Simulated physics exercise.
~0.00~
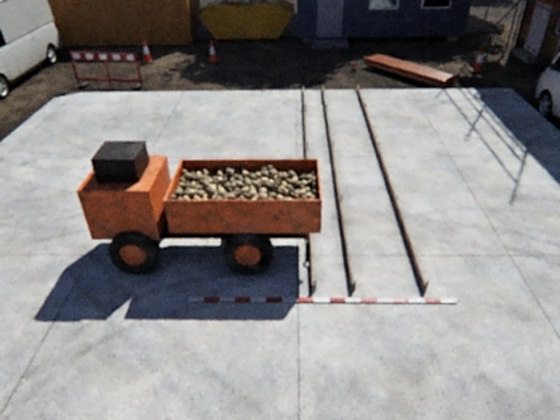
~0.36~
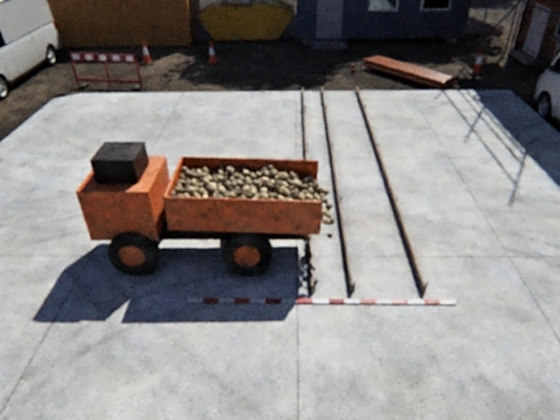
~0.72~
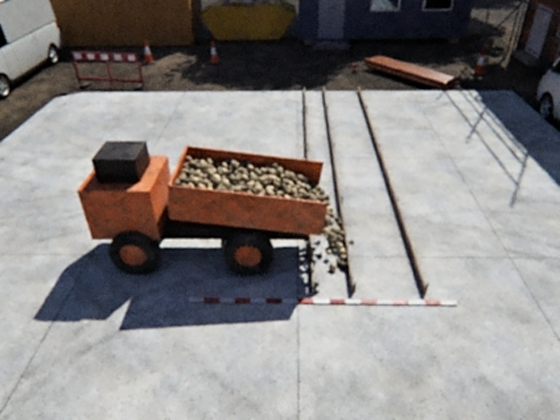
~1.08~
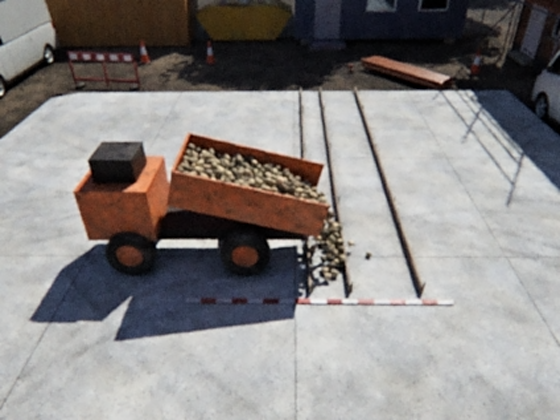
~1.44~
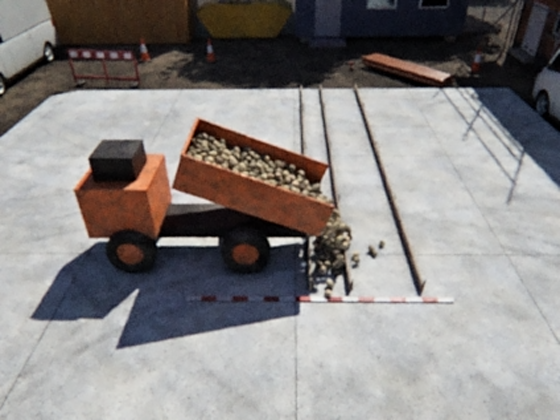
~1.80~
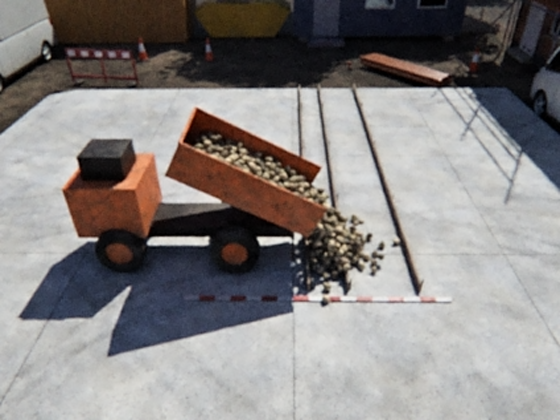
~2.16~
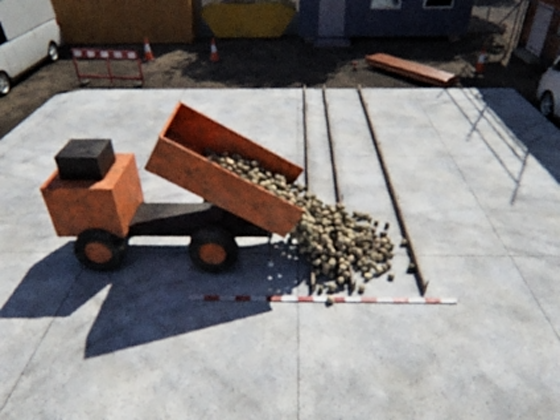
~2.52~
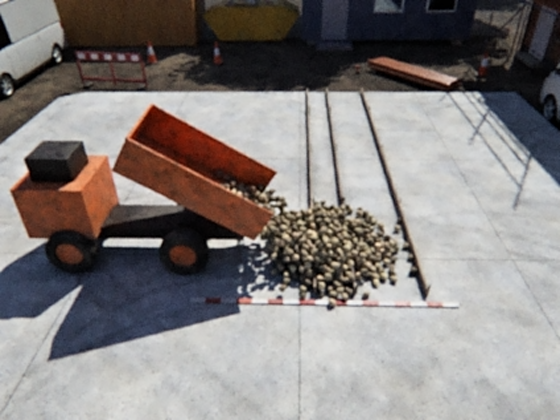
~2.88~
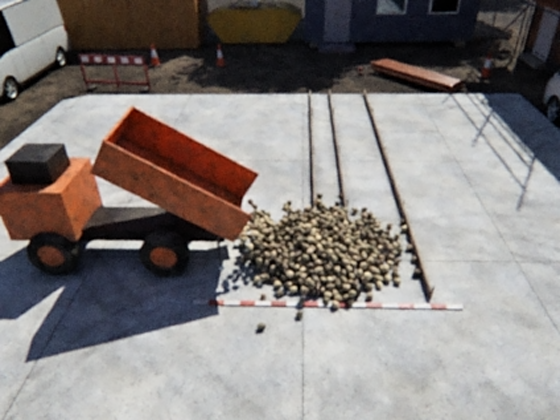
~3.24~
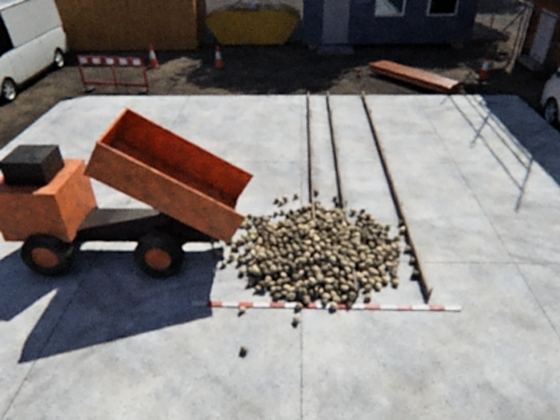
Orange tipper truck raising its body and spilling rounded stones rightward while pulling left, ending emptied beside a broad heap on concrete.
